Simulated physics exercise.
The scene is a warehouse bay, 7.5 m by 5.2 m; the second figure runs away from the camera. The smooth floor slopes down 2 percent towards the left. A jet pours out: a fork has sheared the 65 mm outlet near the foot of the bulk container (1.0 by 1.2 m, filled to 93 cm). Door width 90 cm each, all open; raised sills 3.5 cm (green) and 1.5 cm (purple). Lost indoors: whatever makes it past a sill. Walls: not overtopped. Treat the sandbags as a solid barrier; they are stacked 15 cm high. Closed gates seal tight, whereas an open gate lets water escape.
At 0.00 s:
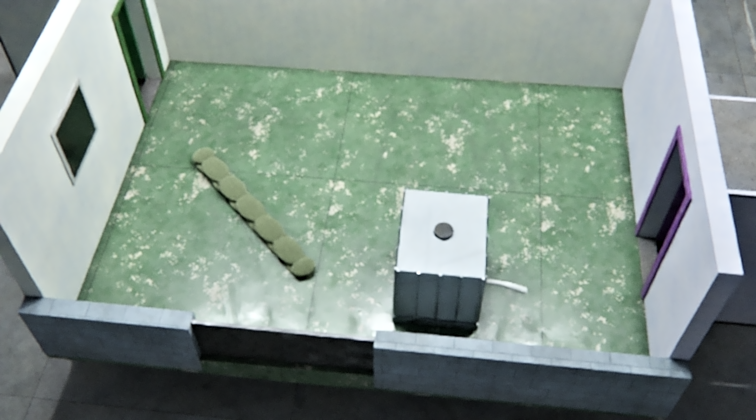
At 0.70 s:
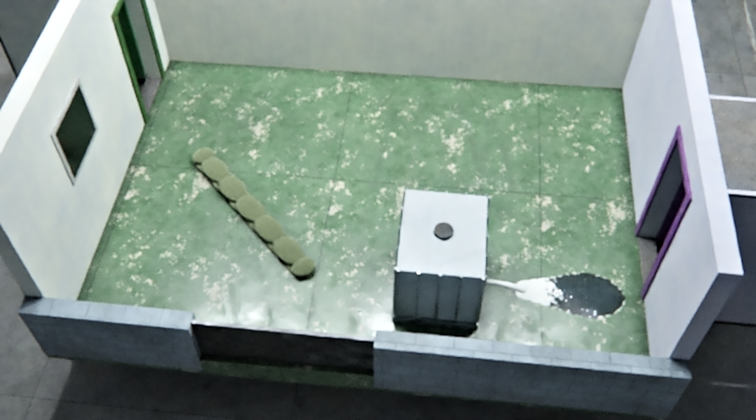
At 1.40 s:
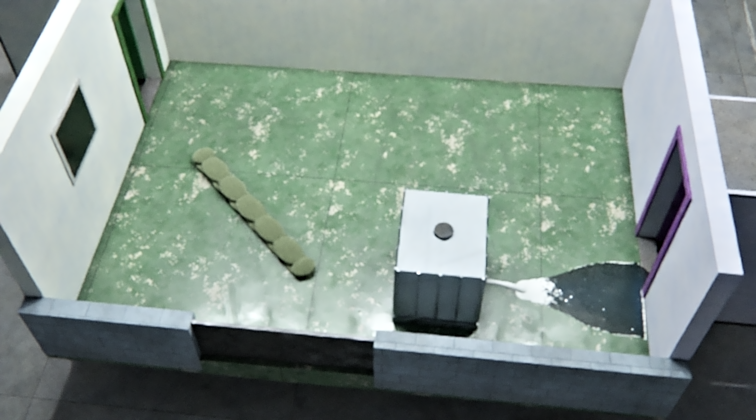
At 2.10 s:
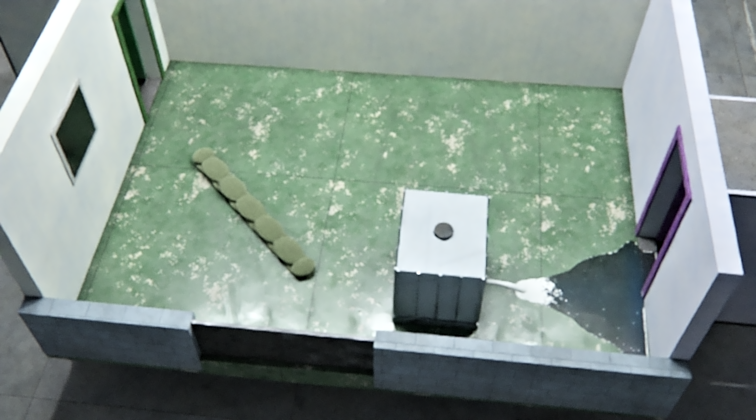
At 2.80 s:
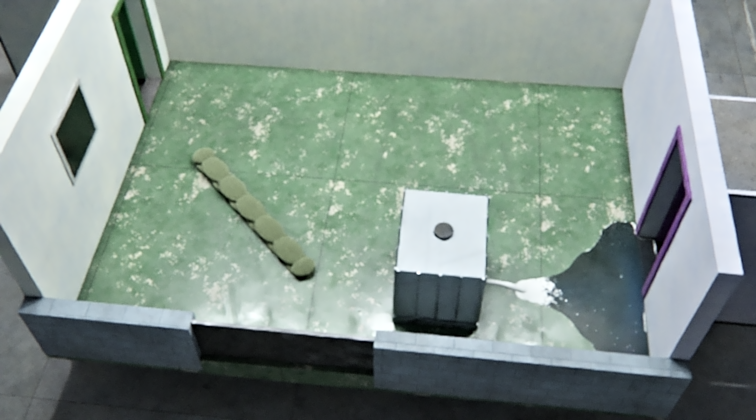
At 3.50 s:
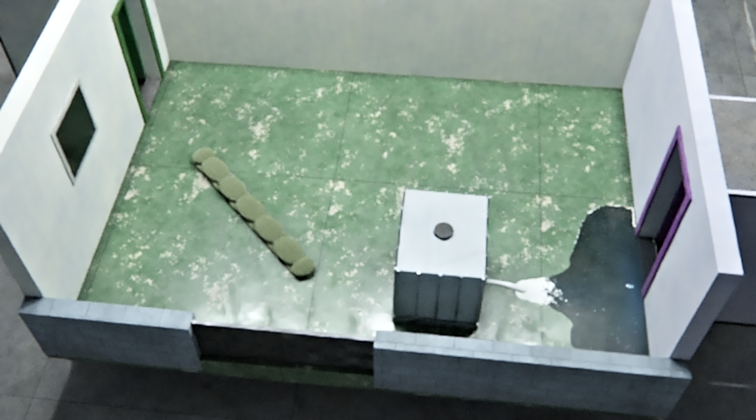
At the start, a thin jet shoots rightward from a white-topped container onto a dry, mottled green floor. A dark puddle forms to its right and spreads to the right wall, then widens upward along the purple-framed opening, while the container and sandbag row stay still.
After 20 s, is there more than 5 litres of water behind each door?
In order: Green door: Short of it. Purple door: Past it.
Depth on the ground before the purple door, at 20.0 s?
2.0 cm.
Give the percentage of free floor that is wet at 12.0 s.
The flood covers close to 30 per cent of the floor.
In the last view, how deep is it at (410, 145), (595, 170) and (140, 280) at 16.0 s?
Spot by spot it's about 0.4, 0.4 and 0.0 centimetres.
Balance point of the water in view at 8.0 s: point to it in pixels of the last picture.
Centre of the water: Close to (570, 291).
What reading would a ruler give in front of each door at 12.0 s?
Green 0.0 cm, purple 2.0 cm.
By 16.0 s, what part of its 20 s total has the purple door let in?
I'd say close to 80 in a hundred.
After 5.0 s water covers 10 % of the floor and is deepest (5 cm) near (640, 295); green door not reached, purple door 2.2 cm at the sill, 5 L in.
After 8.0 s water covers 15 % of the floor and is deepest (4 cm) near (640, 295); green door not reached, purple door 2.2 cm at the sill, 10 L in.
After 12.0 s water covers 30 % of the floor and is deepest (4 cm) near (641, 307); green door not reached, purple door 2.2 cm at the sill, 16 L in.
After 16.0 s water covers 40 % of the floor and is deepest (4 cm) near (641, 307); green door not reached, purple door 2.2 cm at the sill, 21 L in.
After 20.0 s water covers 50 % of the floor and is deepest (4 cm) near (627, 306); green door not reached, purple door 2.2 cm at the sill, 26 L in.
